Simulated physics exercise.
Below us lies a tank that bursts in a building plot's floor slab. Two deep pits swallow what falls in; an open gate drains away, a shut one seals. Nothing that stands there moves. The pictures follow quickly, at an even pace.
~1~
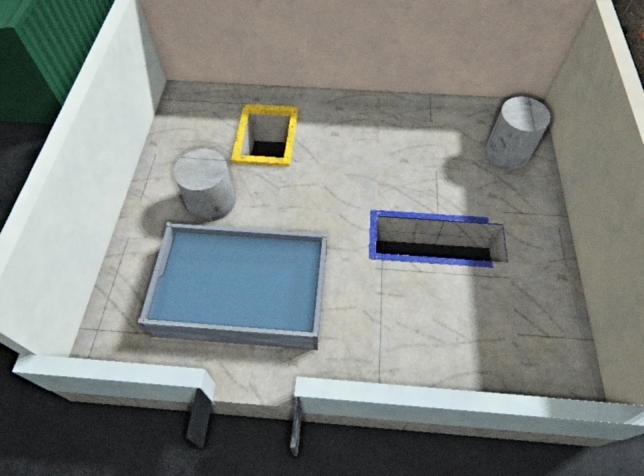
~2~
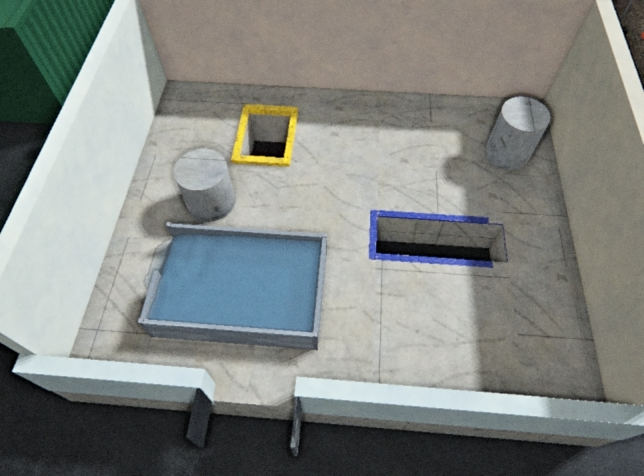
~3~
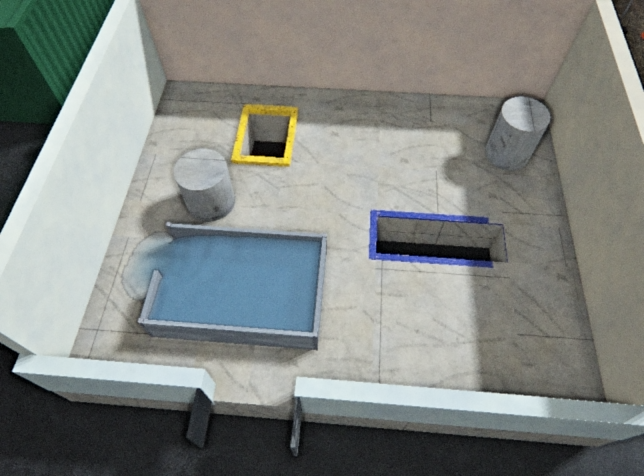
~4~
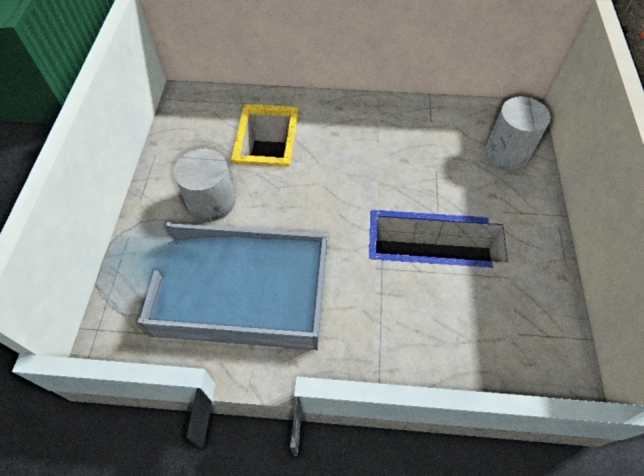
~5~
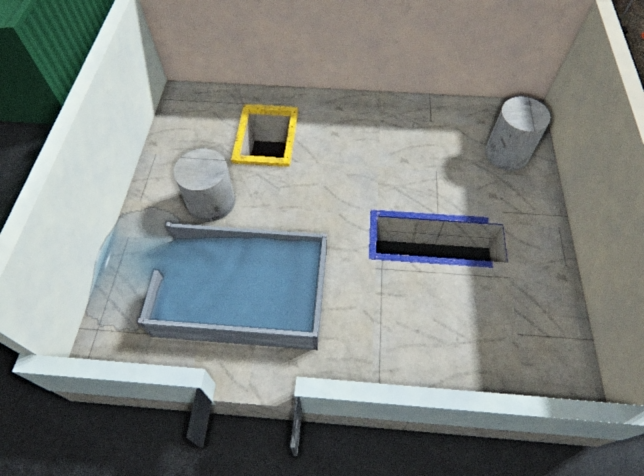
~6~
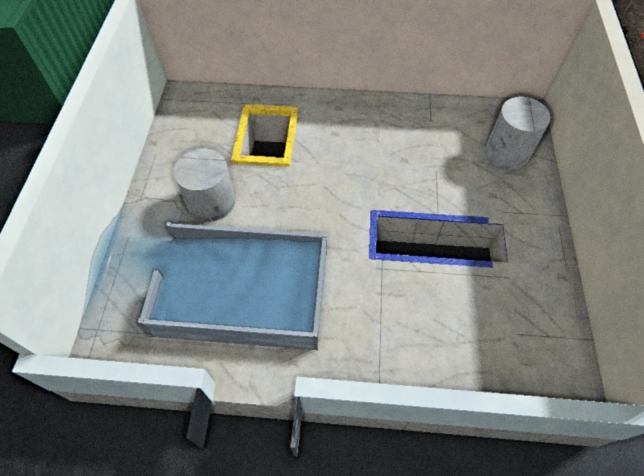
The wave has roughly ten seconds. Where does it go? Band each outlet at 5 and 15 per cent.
One by one: The gate takes from 5 to 15 %; the yellow pit takes less than 5 %; the blue pit takes less than 5 %.
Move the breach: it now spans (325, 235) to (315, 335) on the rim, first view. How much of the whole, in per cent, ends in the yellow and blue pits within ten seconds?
Parts in a hundred: Yellow 0, blue 45.
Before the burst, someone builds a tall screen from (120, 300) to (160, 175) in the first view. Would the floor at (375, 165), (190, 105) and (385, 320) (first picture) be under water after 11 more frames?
One after the other: Not flooded, awash, free of water.
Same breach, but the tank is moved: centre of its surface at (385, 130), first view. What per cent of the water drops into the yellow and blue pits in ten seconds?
In per cent: Yellow 40, blue 0.
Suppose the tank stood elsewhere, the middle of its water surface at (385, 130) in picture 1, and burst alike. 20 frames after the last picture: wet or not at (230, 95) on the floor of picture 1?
Verdict: Awash.
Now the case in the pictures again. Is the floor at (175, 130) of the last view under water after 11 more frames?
There: Awash.
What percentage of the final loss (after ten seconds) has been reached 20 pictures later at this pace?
I make it 0 per cent.
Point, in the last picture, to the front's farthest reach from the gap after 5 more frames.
Roughly at (145, 146).
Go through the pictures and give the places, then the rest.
Still water in the tank at (238, 279), in the first frame.
Water pours out at (171, 260) and has run to a hidden place, in the second frame.
Water pours out at (172, 261) and has run to (128, 277), in the third frame.
The front is at (100, 272), out from the gap at (172, 261), in the fourth frame.
Water pours out at (172, 261) and has run to (88, 306), in the fifth frame.
The front is at (82, 324), out from the gap at (172, 261), in the sixth frame.
A moment on, water covers 10 % of the floor; the gate 0 %, the yellow pit 0 %, the blue pit 0 %.
Next, water covers 20 % of the floor; the gate 0 %, the yellow pit 0 %, the blue pit 0 %.
Then, water covers 30 % of the floor; the gate 0 %, the yellow pit 0 %, the blue pit 0 %.
Later, water covers 50 % of the floor; the gate 3 %, the yellow pit 0 %, the blue pit 0 %.
In the end, water covers 80 % of the floor; the gate 7 %, the yellow pit 0 %, the blue pit 1 %.
